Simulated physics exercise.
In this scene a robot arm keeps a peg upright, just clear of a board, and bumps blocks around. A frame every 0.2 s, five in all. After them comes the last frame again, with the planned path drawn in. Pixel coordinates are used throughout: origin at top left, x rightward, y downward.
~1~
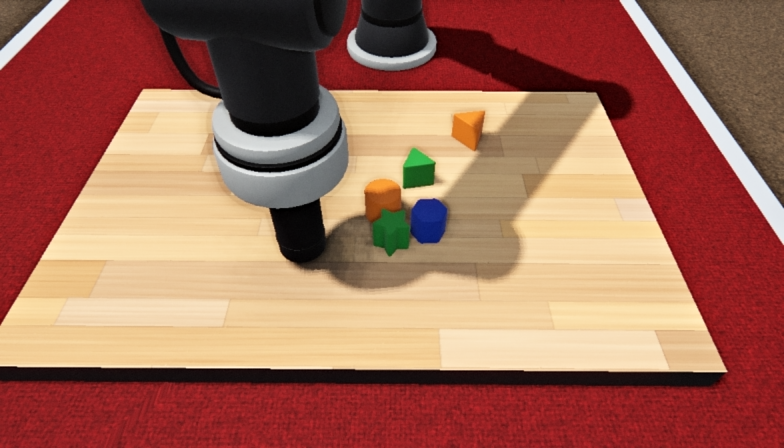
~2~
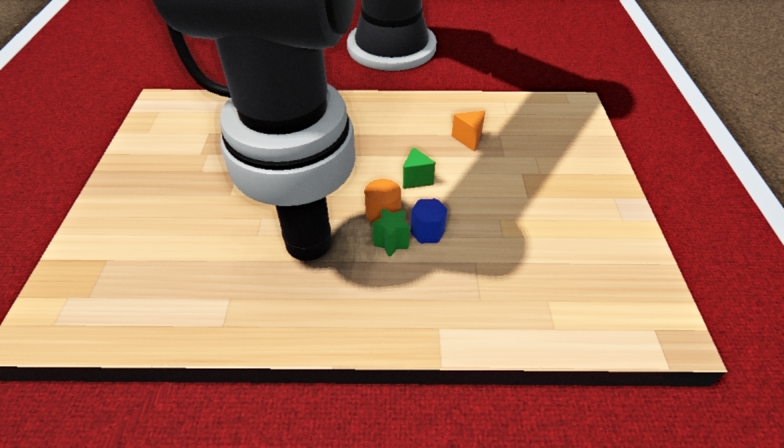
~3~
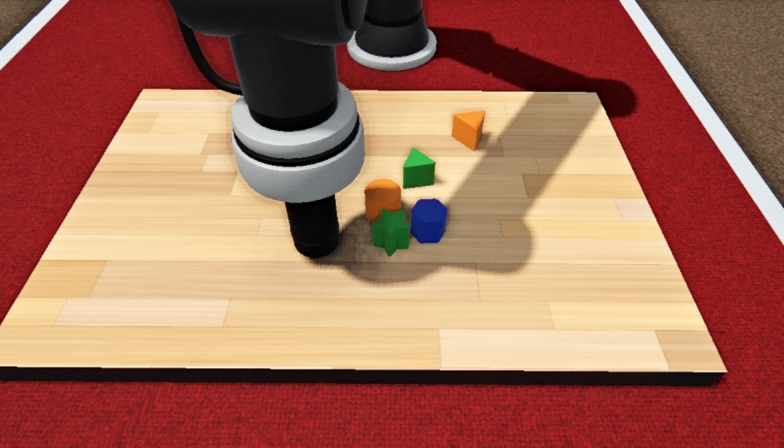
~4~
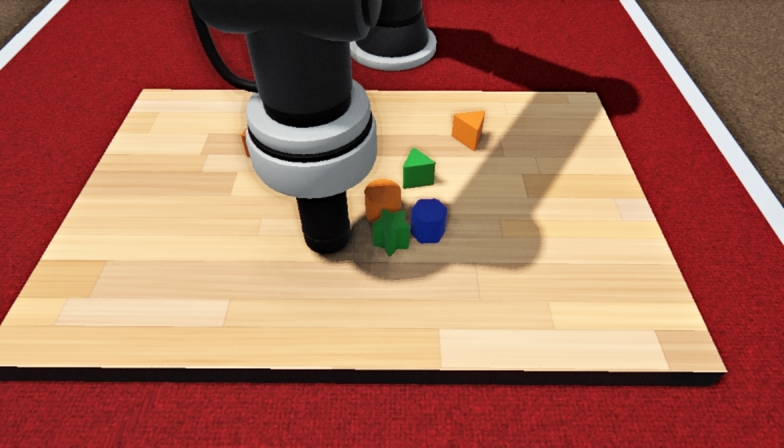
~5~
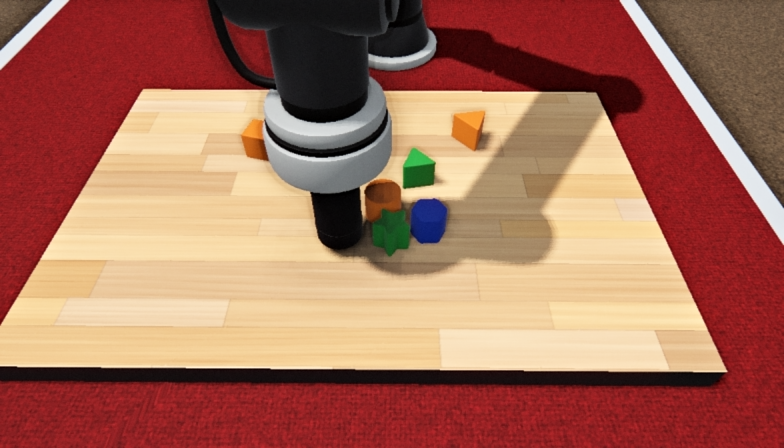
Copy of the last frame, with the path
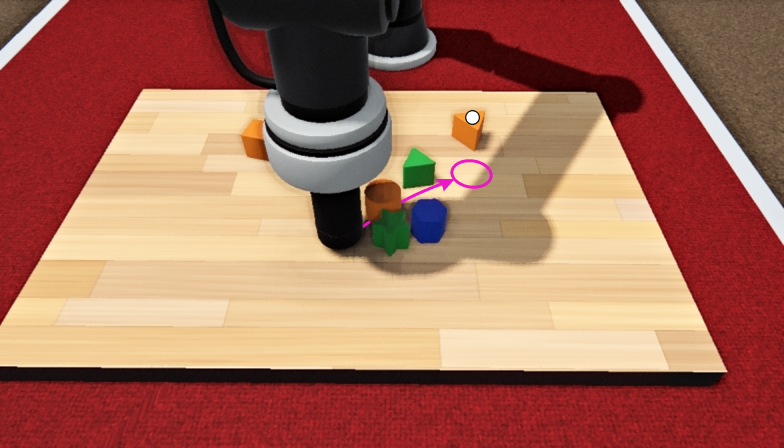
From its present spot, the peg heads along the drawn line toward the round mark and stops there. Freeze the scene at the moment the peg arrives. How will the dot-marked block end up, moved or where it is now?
It's moved.
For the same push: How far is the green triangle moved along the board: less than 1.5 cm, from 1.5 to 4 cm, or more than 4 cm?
It gets moved over 4 cm.
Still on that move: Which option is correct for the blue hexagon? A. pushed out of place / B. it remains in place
B (it remains in place)
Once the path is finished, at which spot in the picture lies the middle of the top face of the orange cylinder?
Its top centre is at about (471, 128).
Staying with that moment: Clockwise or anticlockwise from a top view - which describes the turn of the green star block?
It swings round clockwise.
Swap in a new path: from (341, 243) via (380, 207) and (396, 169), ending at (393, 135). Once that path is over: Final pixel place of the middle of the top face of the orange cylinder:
The middle of the upper face of the orange cylinder will lie at about (433, 155) in the picture.
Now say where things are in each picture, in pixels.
Tip of the peg (303, 246), middles of tops, orange cylinder (383, 190), green star block (392, 220), green triangle (418, 158), blue hexagon (430, 209), orange triangle (473, 117), in the first frame.
Peg (309, 244), nothing pushed, in the second frame.
Peg (317, 241), nothing pushed, in the third frame.
Peg (328, 238), nothing pushed, in the fourth frame.
Peg (340, 233), orange cylinder (383, 190), green star block (392, 220), green triangle (418, 158), blue hexagon (430, 209), orange triangle (473, 117), in the fifth frame.
The line goes from (341, 243) via (383, 213) and (427, 190), ending at (471, 174); the dot is on the orange triangle.
The first path, step by step. One third of the way, peg (384, 203); orange cylinder (412, 170); green star block (396, 218), turned 30° clockwise; green triangle (421, 153), turned 25° clockwise.
Two thirds of the way, peg (428, 180); orange cylinder (446, 146); green star block (396, 218), turned 30° clockwise; green triangle (438, 130).
At the end, peg (473, 164); orange cylinder (471, 128); green star block (396, 218), turned 30° clockwise; green triangle (439, 124), turned 35° anticlockwise; blue hexagon unmoved; orange triangle (476, 112), turned 20° anticlockwise.
